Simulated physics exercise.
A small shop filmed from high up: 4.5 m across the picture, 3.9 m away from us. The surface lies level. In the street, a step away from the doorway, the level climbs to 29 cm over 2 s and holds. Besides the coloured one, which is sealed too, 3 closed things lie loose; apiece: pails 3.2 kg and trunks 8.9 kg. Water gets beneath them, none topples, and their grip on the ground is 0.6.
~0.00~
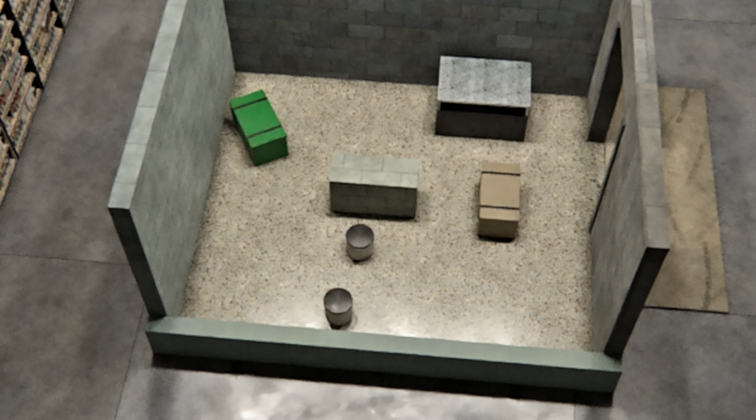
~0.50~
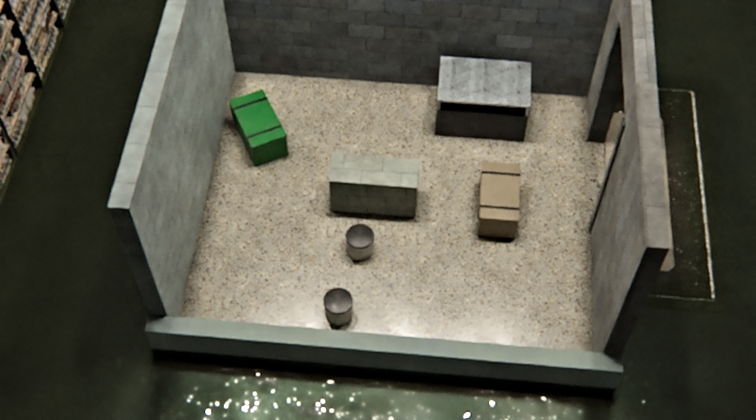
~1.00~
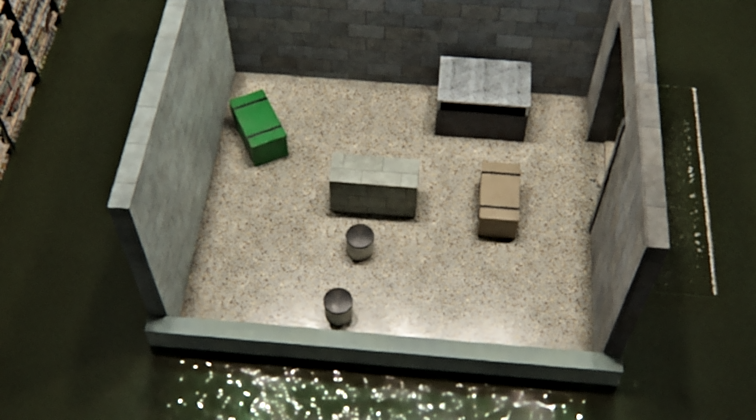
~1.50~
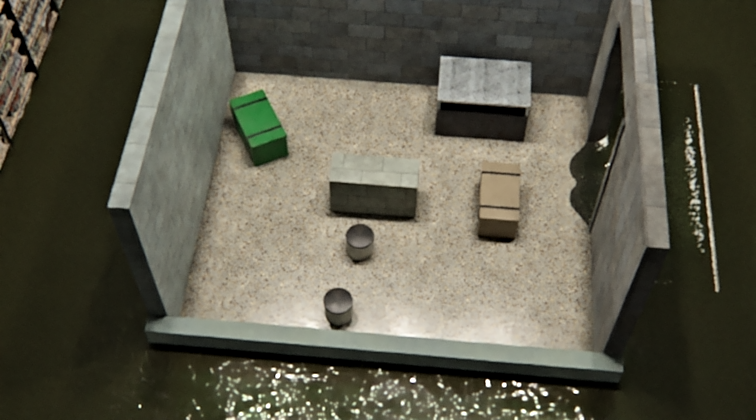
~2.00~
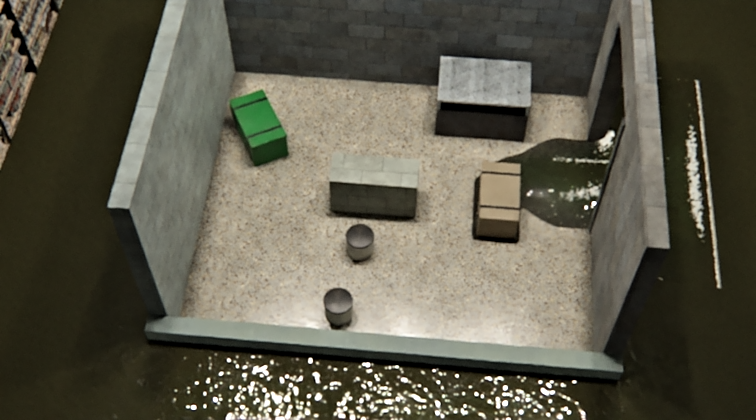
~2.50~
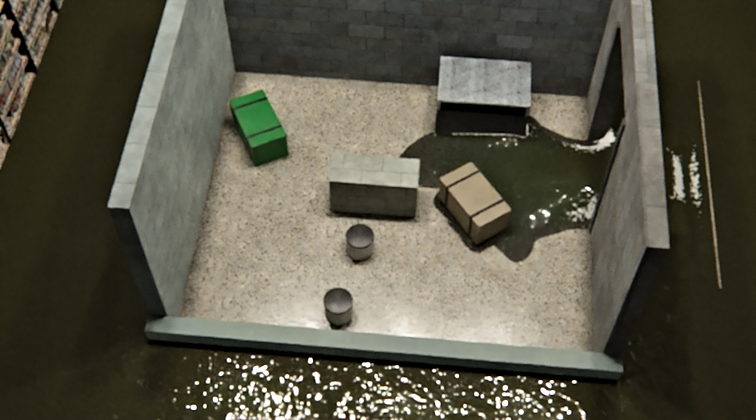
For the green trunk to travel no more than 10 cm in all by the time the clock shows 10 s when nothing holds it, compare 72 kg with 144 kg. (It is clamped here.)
For it, only the larger load is enough.
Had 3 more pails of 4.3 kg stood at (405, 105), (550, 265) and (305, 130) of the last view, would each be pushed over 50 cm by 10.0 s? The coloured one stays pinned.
In turn: Past it, under, over.
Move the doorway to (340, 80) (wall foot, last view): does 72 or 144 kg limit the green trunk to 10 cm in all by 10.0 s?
In that case the lower weight is enough.
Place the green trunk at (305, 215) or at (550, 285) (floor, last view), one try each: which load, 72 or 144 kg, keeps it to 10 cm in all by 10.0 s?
In turn: Either load holds; the smaller is enough.
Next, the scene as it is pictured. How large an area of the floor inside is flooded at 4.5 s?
Some 14 m2.
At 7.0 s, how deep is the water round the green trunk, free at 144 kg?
Roughly 14 cm.
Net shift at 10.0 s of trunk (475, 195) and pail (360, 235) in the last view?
In that order: 250 cm, 100 cm.
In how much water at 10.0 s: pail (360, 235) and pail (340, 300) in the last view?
About 14 and 17 cm.
After 3.5 s the green trunk would be 0 cm from its start with 72 kg and 0 cm from its start with 144 kg; 2 cm of water round it then.
After 4.5 s the green trunk would be 0 cm from its start with 72 kg and 0 cm from its start with 144 kg; 7 cm of water round it then.
After 7.0 s the green trunk would be 2 cm from its start with 72 kg and 0 cm from its start with 144 kg; 14 cm of water round it then.
After 10.0 s the green trunk would be 109 cm from its start with 72 kg and 0 cm from its start with 144 kg; 20 cm of water round it then.
